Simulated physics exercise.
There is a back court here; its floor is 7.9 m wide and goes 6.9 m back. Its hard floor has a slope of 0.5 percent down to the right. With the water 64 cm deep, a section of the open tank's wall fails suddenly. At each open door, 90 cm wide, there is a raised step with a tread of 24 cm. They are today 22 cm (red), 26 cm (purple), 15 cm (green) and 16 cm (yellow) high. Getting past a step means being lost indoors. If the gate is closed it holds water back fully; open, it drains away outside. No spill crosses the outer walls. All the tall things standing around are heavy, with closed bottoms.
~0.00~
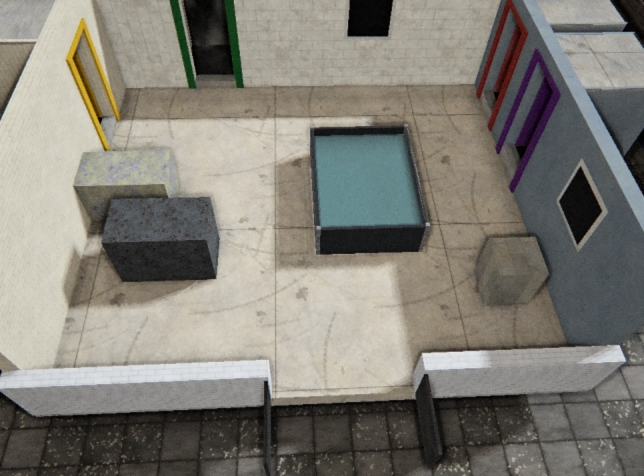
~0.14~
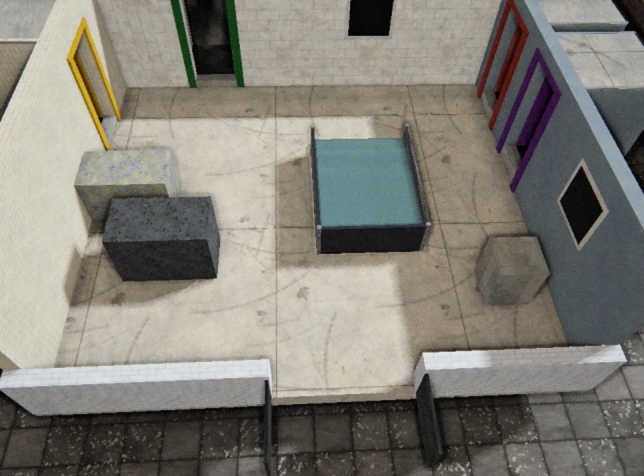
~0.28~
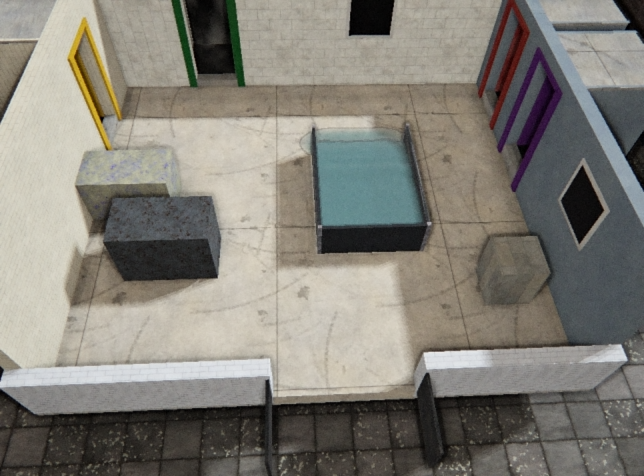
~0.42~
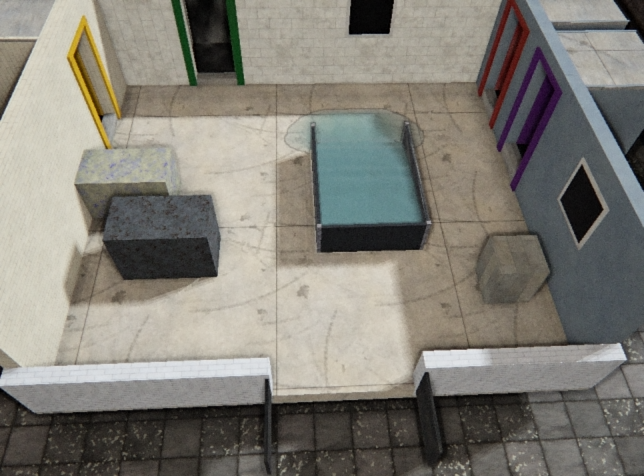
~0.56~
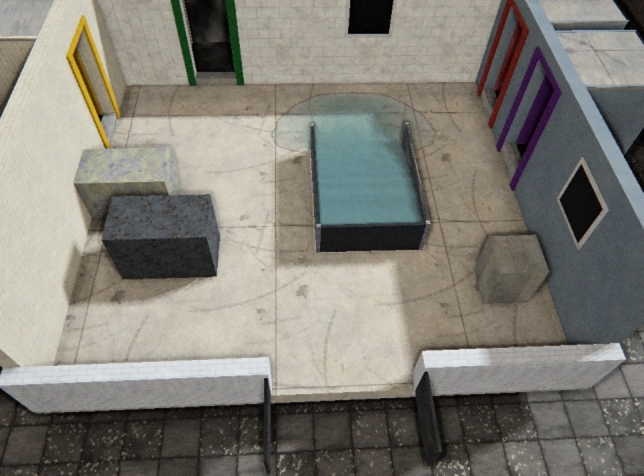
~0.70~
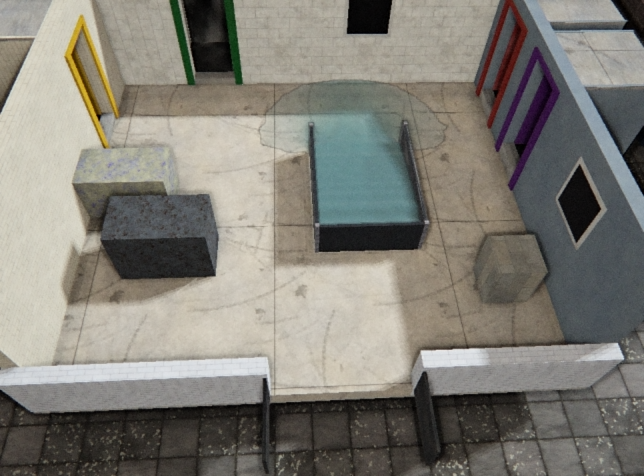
Water poured out of the open tank once the wall on its far side gave way, spreading in a thin, rounded sheet across the court floor behind it while the blocks nearby stayed still.
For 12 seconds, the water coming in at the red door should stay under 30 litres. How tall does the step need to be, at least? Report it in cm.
Close to 22 cm is just enough.
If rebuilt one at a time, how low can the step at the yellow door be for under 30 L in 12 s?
Roughly 11.0 cm at the yellow door.
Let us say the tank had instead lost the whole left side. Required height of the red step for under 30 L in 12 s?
Some 7.0 centimetres.
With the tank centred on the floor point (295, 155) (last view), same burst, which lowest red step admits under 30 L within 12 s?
About 20 cm.
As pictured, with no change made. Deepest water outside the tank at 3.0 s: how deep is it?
I'd put it near 36 cm.
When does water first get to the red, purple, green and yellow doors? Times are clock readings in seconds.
The red door gets it at 1.8 s, the purple door at 2.8 s, the green door at 1.6 s and the yellow door at 3.0 s.
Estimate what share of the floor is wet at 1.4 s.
20 %.
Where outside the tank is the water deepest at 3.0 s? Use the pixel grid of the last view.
About (468, 83).
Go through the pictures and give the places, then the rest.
In the first frame, still water, 64 cm deep, in the open tank at (365, 176); the red door at (498, 74) is dry.
In the second frame, water pours out on the far side and has run 0.3 m, to a hidden place; about 8 cm deep outside, 64 cm at the back.
In the third frame, water pours out on the far side and has run 0.7 m, to a hidden place; about 12 cm deep outside, 64 cm at the back.
In the fourth frame, the gap is on the far side, the front 1.3 m out at (329, 111); the back of the open tank holds 64 cm.
In the fifth frame, water pours out on the far side and has run 1.8 m, to (322, 97); about 7 cm deep outside, 64 cm at the back.
In the sixth frame, the front is at (309, 84), 2.2 m from the gap on the far side; 6.1 m2 of floor is wet, 59 cm left at the back; 1.3 m in a straight line remain to the red door at (497, 71).
After 1.4 s water covers 20 % of the floor, deepest (40 cm) near (351, 84); it has not reached the red door.
After 3.0 s water covers 35 % of the floor, deepest (36 cm) near (468, 83); 29 cm at the red door, 12 litres in over its 22 cm step.
After 12.0 s water covers 90 % of the floor, deepest (8 cm) near (554, 367); 6 cm at the red door, 30 litres in over its 22 cm step.
At the red door as built, the water arrived by 1.9 s and peaked near 29 cm at 2.8 s.
Run again over the same 12 s with other heights there, 54 litres in over 19 cm, 13 litres over 25.5 cm. The limit of 30 litres is kept from about 22 cm up.
